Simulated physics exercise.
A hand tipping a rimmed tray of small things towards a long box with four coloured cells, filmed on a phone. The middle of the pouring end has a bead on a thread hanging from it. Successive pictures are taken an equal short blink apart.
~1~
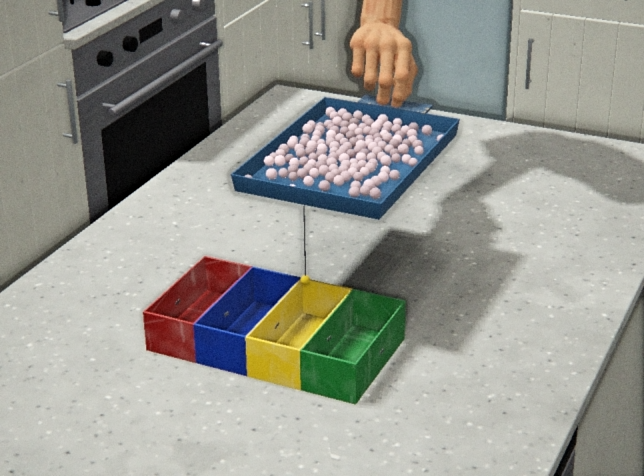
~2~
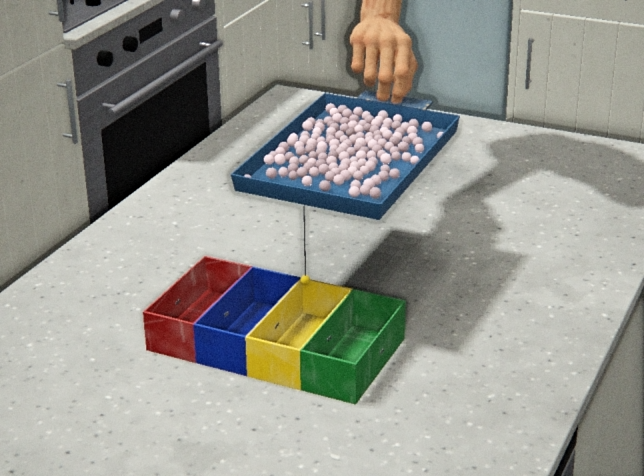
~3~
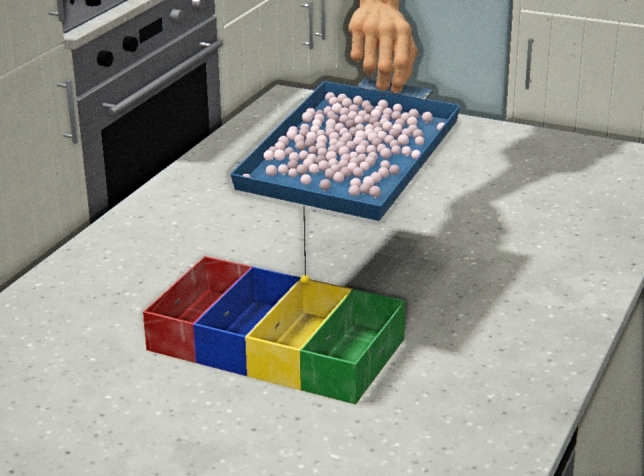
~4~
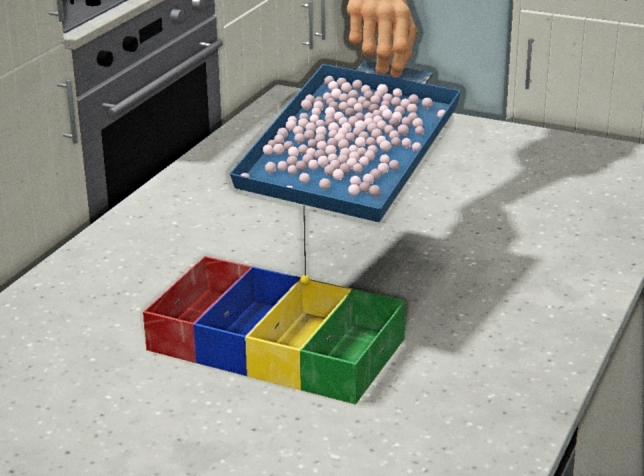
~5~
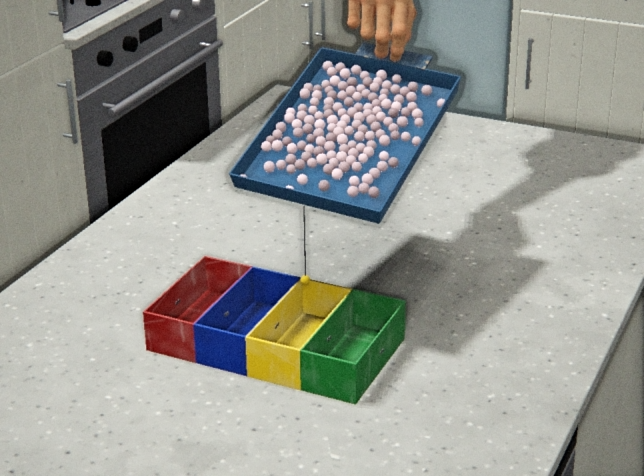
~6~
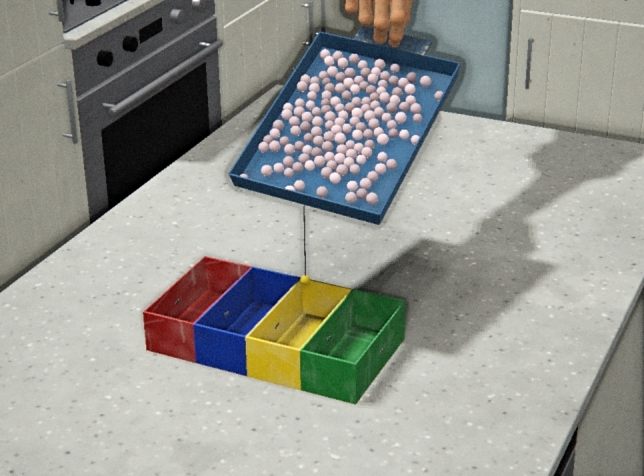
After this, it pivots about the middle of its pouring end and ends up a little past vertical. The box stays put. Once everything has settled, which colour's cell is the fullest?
The green cell is the fullest.
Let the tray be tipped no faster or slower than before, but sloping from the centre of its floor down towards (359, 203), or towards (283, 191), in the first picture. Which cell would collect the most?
The first time it is that green cell, and the second time it is the cell in blue.
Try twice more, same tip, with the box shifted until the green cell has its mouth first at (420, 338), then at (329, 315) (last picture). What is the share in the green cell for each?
I'd say about 0 percent, followed by about 40 percent.
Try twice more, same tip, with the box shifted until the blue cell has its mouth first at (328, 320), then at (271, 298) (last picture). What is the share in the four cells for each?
Roughly 90% on the first try and 90% on the second.
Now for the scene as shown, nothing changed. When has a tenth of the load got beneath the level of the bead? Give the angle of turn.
Somewhere near 70°.
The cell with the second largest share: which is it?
Second place: Yellow.
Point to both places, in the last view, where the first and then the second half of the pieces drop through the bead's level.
Initially about (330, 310); subsequently about (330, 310).
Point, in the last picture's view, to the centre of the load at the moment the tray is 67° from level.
The centre of the load shows up near (331, 194) in the last view.
Just after the last frame, tray tipped steeply; the larger part on the tray; just a few in the green cell; just a few in the yellow cell; about a tenth falling or outside the box.
A moment on, tray tipped past a quarter turn; about a tenth on the tray; roughly a quarter in the green cell; about a tenth in the yellow cell; about a tenth in the blue cell; roughly a third falling or outside the box.
Further on, tray tipped past a quarter turn; roughly half in the green cell; roughly a quarter in the yellow cell; about a tenth in the blue cell; roughly a quarter falling or outside the box.
When it is over, tray tipped past a quarter turn; roughly half in the green cell; roughly a quarter in the yellow cell; about a tenth in the blue cell; not one in the red cell; roughly a quarter outside the box.
